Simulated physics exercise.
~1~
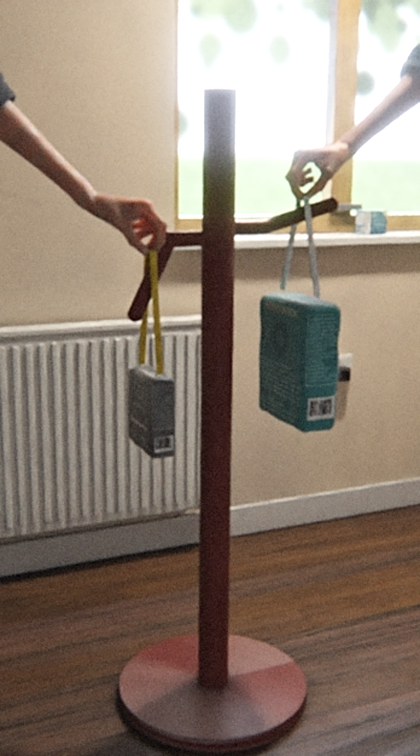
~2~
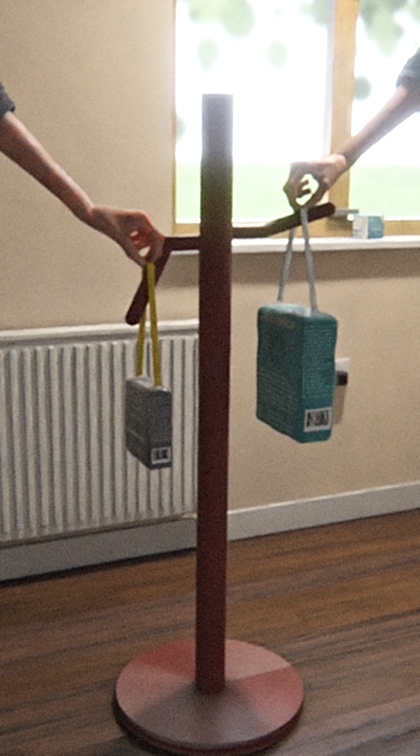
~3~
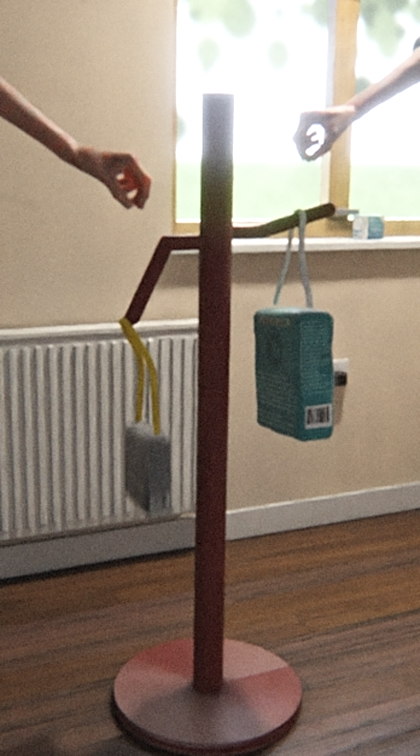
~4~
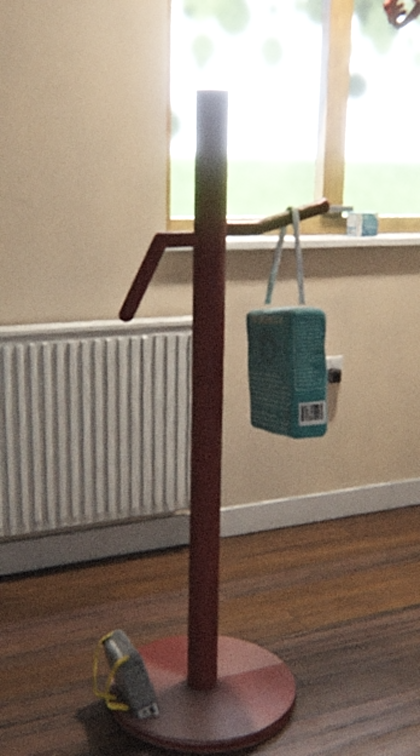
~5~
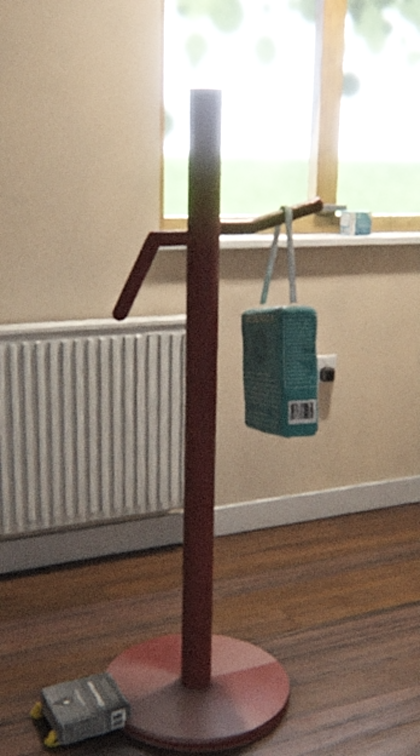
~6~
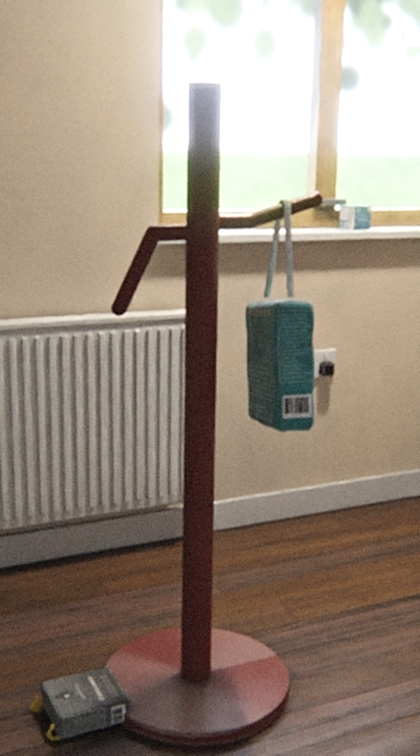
Two hands releasing a grey pouch and a turquoise bag on a post's pegs, the pouch slipping to the floor, the bag staying hung.
